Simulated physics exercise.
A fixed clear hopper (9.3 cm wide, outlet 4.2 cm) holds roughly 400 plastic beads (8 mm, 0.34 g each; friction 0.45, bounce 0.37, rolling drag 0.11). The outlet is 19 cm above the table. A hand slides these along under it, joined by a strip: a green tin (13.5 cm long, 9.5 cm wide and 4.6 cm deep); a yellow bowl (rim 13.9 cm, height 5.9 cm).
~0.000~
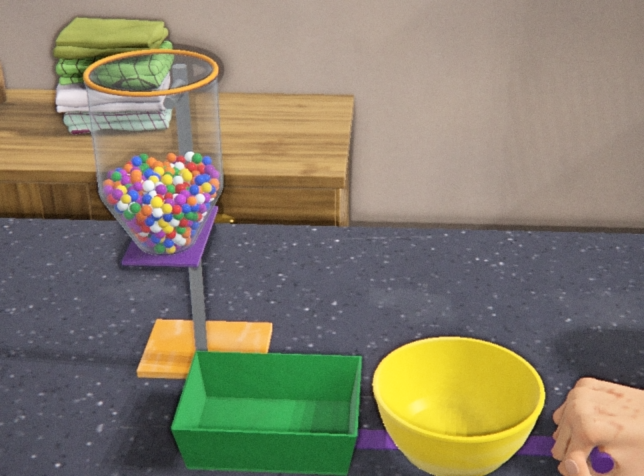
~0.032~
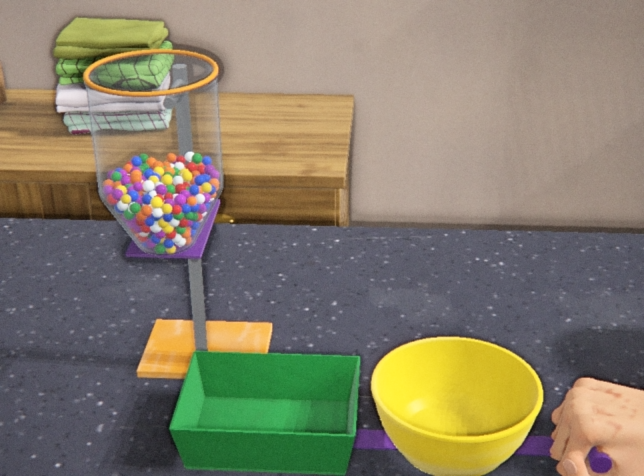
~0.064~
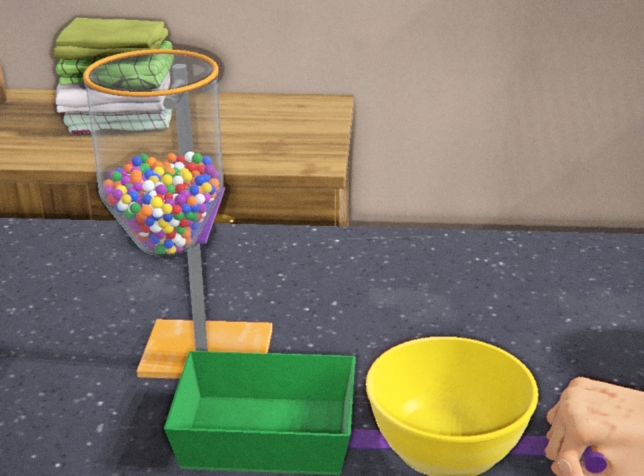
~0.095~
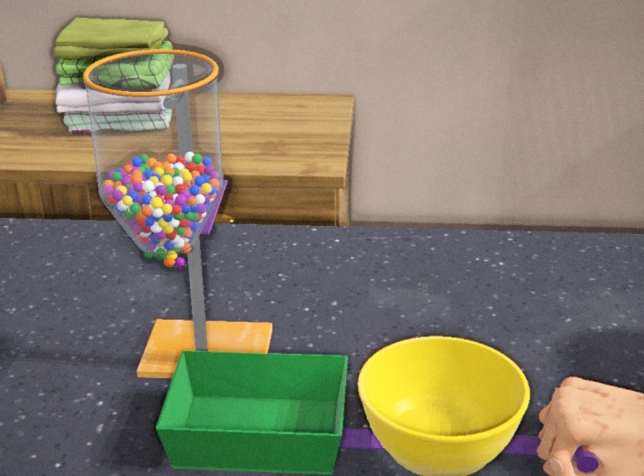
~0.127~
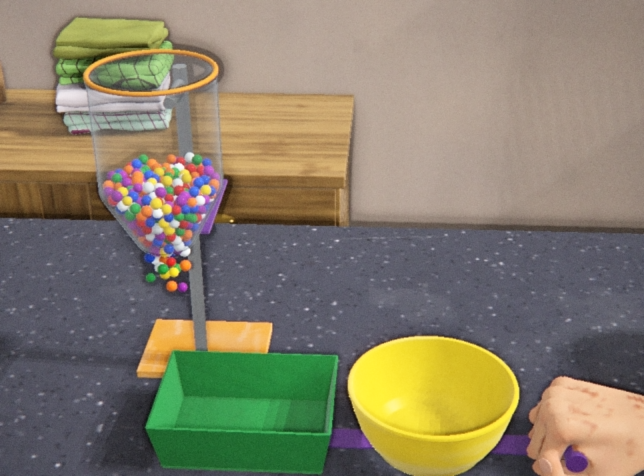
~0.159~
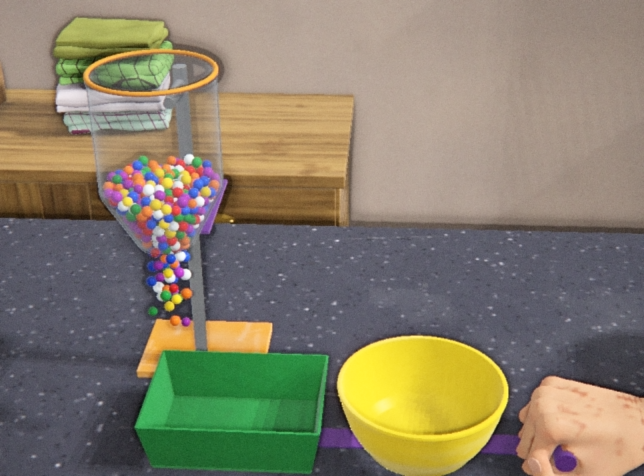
A hand slides a green tin and yellow bowl left as colourful beads begin pouring down.
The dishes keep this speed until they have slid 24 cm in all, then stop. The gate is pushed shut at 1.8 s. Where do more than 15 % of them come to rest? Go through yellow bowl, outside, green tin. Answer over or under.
In the yellow bowl: Over; outside everything: Under; in the green tin: Over.
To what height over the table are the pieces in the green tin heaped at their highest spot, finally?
Some 2.5 cm.
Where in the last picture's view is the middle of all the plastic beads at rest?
Near (68, 420).
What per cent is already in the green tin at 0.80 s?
Some 55 per cent.
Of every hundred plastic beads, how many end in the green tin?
About 55 per cent.
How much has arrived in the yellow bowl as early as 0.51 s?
Near 0 per cent so far.
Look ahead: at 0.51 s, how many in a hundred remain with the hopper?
Some 40 per cent of the load.
After 0.51 s, green tin 45 %, hopper 40 %, in the air 15 %; middle of all pieces on or above the table near (161, 316).
Then, at 0.80 s, green tin 55 %, yellow bowl 20 %, hopper 5 %, in the air 15 %; middle of all pieces on or above the table near (118, 388).
Then, at 1.06 s, outside 5 %, green tin 55 %, yellow bowl 40 %; middle of all pieces on or above the table near (89, 419).
After 1.32 s, outside 5 %, green tin 55 %, yellow bowl 40 %; middle of all pieces on or above the table near (89, 419).
In the end, at 2.4 s, outside 5 %, green tin 55 %, yellow bowl 40 %, hopper 0 %.
